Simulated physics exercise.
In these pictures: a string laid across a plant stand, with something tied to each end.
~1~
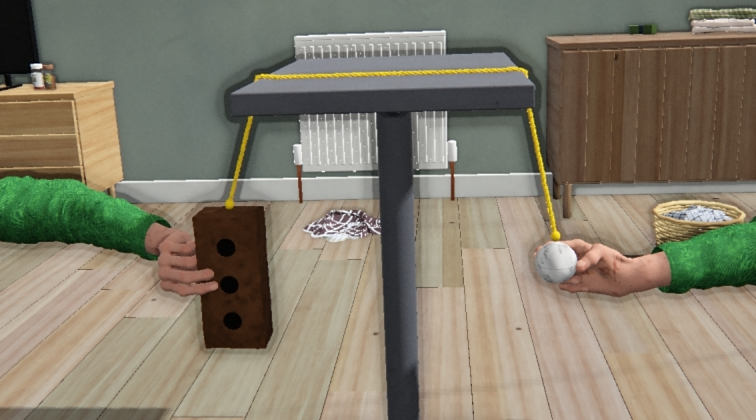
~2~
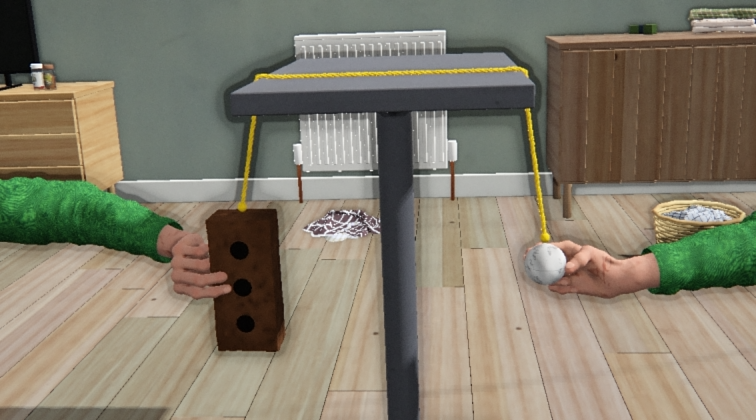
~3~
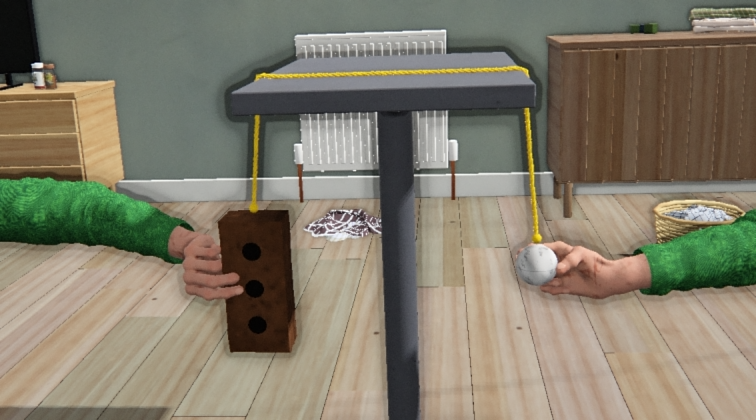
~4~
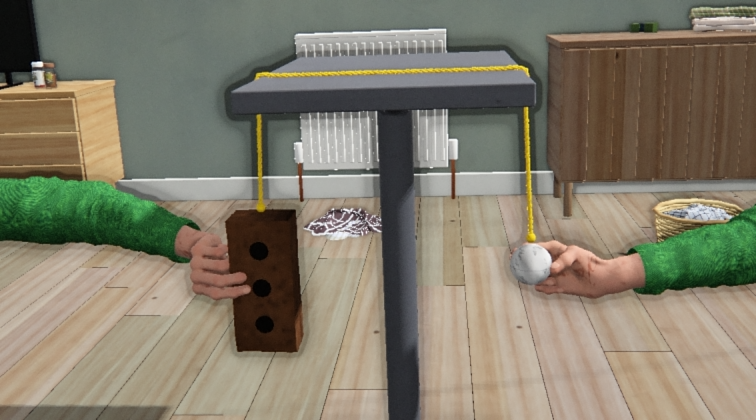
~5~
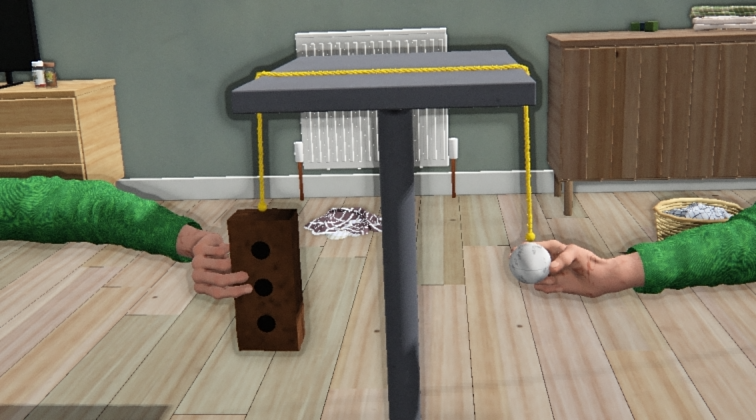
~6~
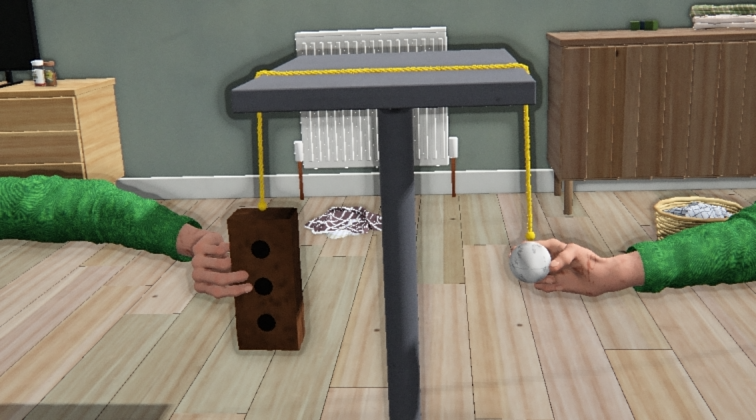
In the video, two green-sleeved hands hold a brick on the left and a ball on the right, tied to a yellow string laid across a plant stand; both shift slightly inward, then stay nearly still.
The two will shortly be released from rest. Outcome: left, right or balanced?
I expect it will slip toward the left once they let go.
Then, 0.38 s later than the last view, left brick lower; right ball pulled up onto the top.
Then, 0.76 s later than the last view, left brick down on the floor; right ball down on the floor.
Finally, left brick down on the floor; right ball down on the floor. The string drops leftwards.
